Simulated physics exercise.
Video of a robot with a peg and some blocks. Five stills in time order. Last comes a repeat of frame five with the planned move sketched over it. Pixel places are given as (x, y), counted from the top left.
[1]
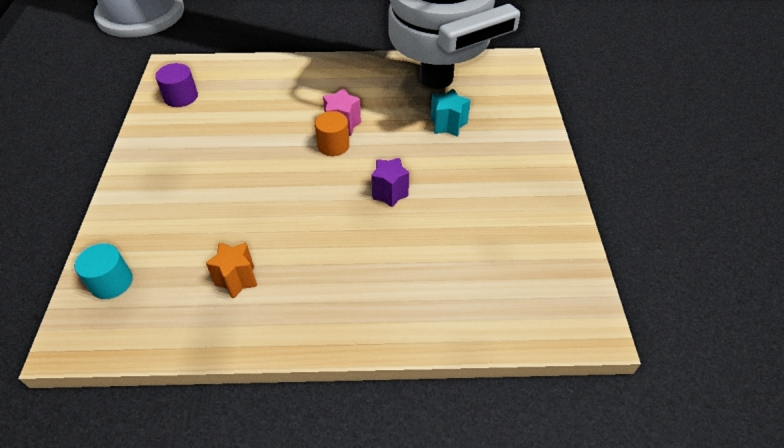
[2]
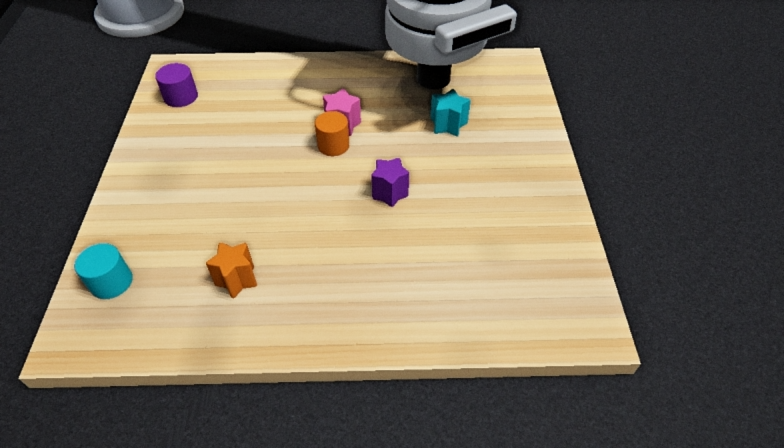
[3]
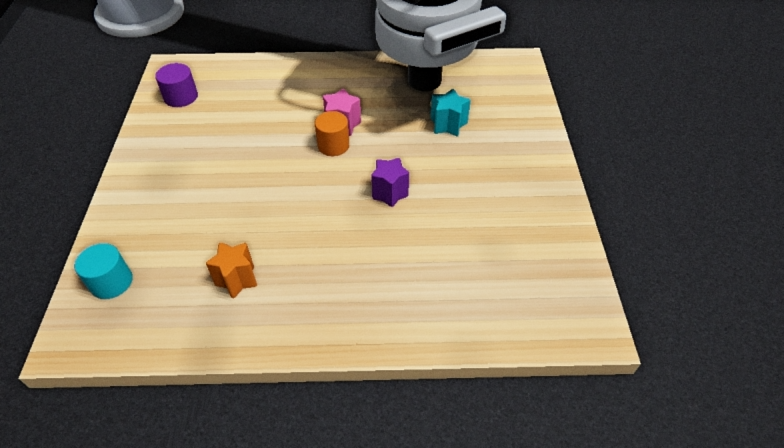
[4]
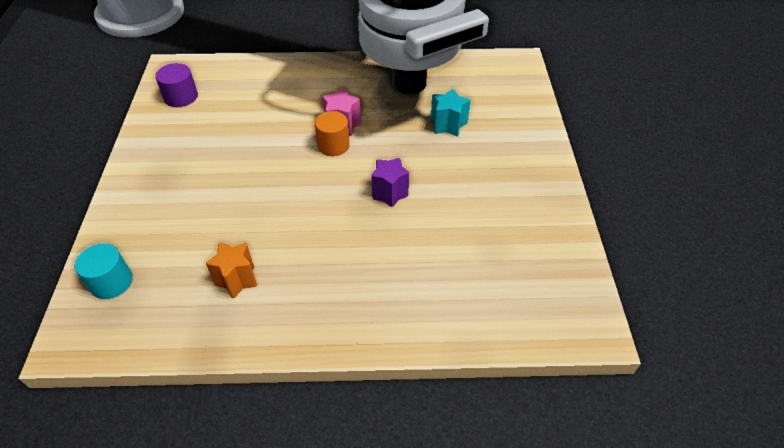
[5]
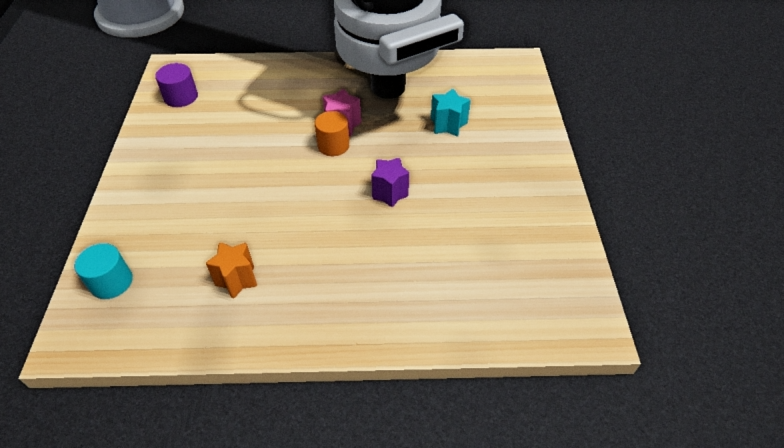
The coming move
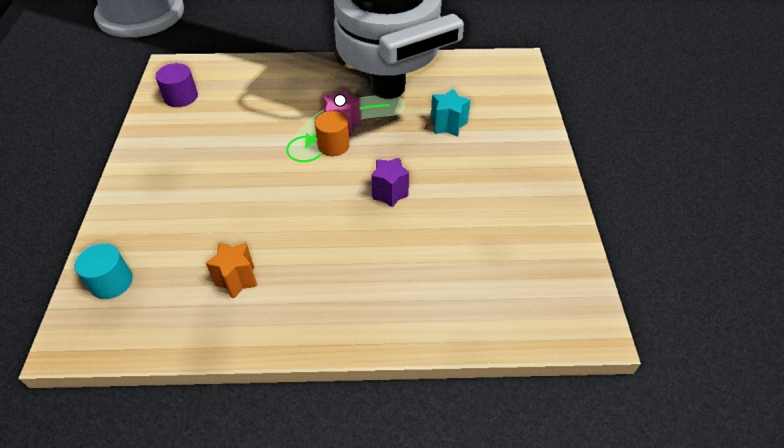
A robot arm with a dark peg slid slowly left above a wooden board, moving away from the turquoise star and closer to the pink star and orange disc, while all the blocks stayed still.
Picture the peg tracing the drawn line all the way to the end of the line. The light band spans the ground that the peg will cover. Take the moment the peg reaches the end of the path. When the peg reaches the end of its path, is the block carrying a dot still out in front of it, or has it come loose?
That block remains ahead.
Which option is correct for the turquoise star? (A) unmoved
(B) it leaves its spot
I choose A.
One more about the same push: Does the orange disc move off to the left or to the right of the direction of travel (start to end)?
Toward the left.
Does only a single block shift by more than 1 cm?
No, that is not how it ends up.
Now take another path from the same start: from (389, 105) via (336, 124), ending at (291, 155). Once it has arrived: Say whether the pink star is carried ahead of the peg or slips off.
At the end of the path, the peg is still pushing the pink star ahead of it.
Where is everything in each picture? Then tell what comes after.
Peg's lower end at (437, 79); orange disc at (331, 121); pink star at (340, 100); turquoise star at (451, 100), in the first frame.
Peg at (434, 80); blocks still, in the second frame.
Peg at (425, 81); blocks still, in the third frame.
Peg at (410, 84); blocks still, in the fourth frame.
Peg at (389, 89); orange disc at (331, 121); pink star at (340, 100); turquoise star at (451, 100), in the fifth frame.
Drawn move, from (389, 105) via (353, 110) and (323, 125), ending at (305, 149); the dot is on the pink star.
The first path, step by step. One third of the way, peg at (352, 93); orange disc at (330, 123); pink star at (332, 102).
Two thirds of the way, peg at (321, 109); orange disc at (313, 141); pink star at (300, 119).
At the end, peg at (303, 132); orange disc at (309, 149); pink star at (276, 141); turquoise star still.
